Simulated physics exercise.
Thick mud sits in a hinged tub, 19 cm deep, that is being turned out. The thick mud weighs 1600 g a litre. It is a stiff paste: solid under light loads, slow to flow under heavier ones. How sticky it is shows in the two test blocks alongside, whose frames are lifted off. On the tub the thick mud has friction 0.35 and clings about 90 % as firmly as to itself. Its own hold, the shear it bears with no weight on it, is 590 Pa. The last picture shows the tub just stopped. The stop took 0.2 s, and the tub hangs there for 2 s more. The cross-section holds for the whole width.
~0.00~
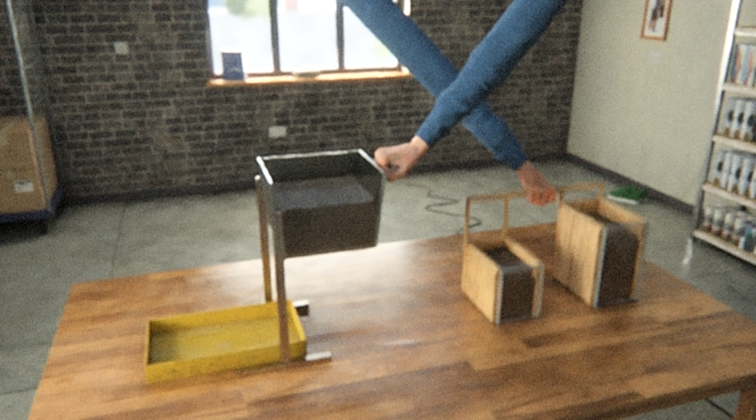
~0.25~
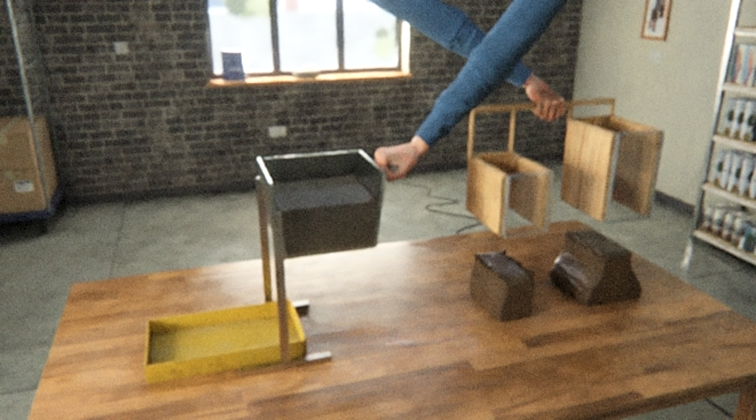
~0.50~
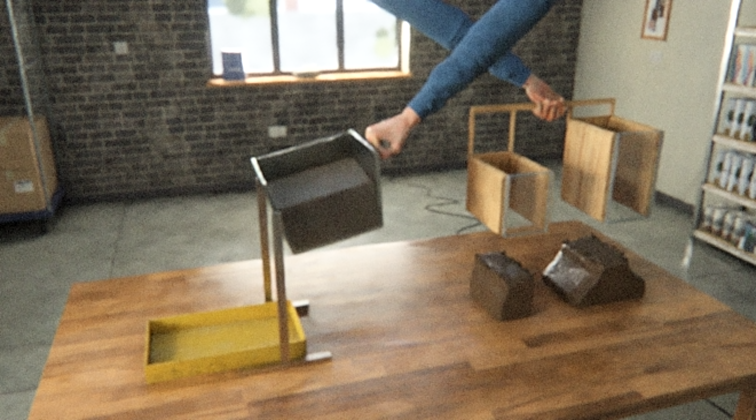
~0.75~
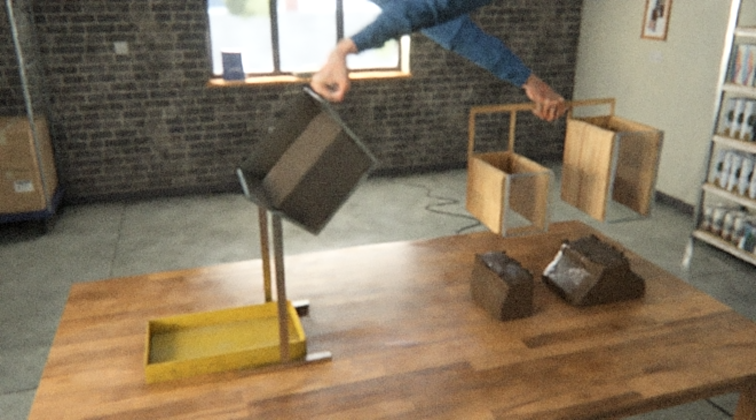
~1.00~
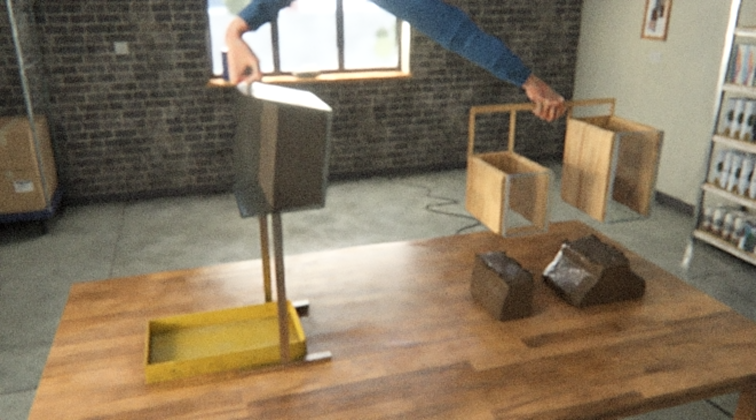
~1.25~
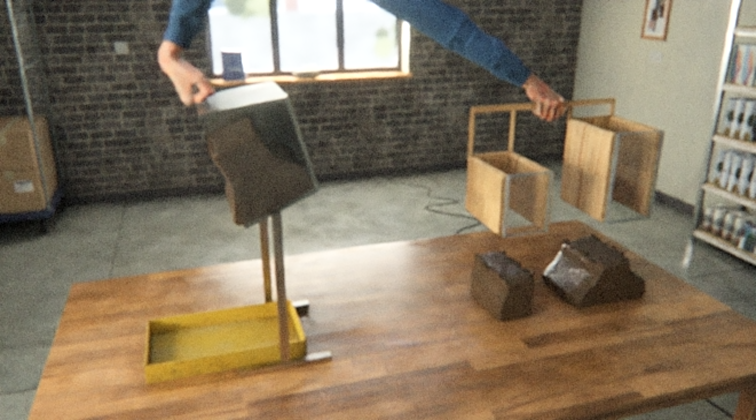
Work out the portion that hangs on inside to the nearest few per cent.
The portion that hangs on inside is near 0 %.
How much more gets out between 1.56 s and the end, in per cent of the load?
Near 12 %.
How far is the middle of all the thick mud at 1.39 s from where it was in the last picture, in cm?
About 12 cm.
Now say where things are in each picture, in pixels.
Handle-side rim at (383, 174), tilt 0 degrees; highest point of the thick mud at (290, 209); test blocks 14 cm, 22 cm high (left to right), in the first frame.
Handle-side rim at (383, 174), tilt 0 degrees; highest point of the thick mud at (290, 209); test blocks 14 cm, 17 cm high (left to right), in the second frame.
Handle-side rim at (375, 154), tilt 12 degrees; highest point of the thick mud at (372, 182); test blocks 14 cm, 14 cm high (left to right), in the third frame.
Handle-side rim at (324, 107), tilt 47 degrees; highest point of the thick mud at (340, 131); test blocks 14 cm, 14 cm high (left to right), in the fourth frame.
Handle-side rim at (246, 99), tilt 84 degrees; highest point of the thick mud at (280, 108); test blocks 14 cm, 14 cm high (left to right), in the fifth frame.
Handle-side rim at (201, 119), tilt 106 degrees; highest point of the thick mud at (260, 137); test blocks 14 cm, 14 cm high (left to right), in the sixth frame.
By 1.39 s, the tub is at 106 degrees and holds 40 %.
By 1.56 s, the tub is at 106 degrees and holds 11 %.
By 1.73 s, the tub is at 106 degrees and holds 0 %.
By 1.90 s, the tub is at 106 degrees and holds 0 %.
By 3.25 s, at the end, the tub is at 106 degrees and holds 0 %.
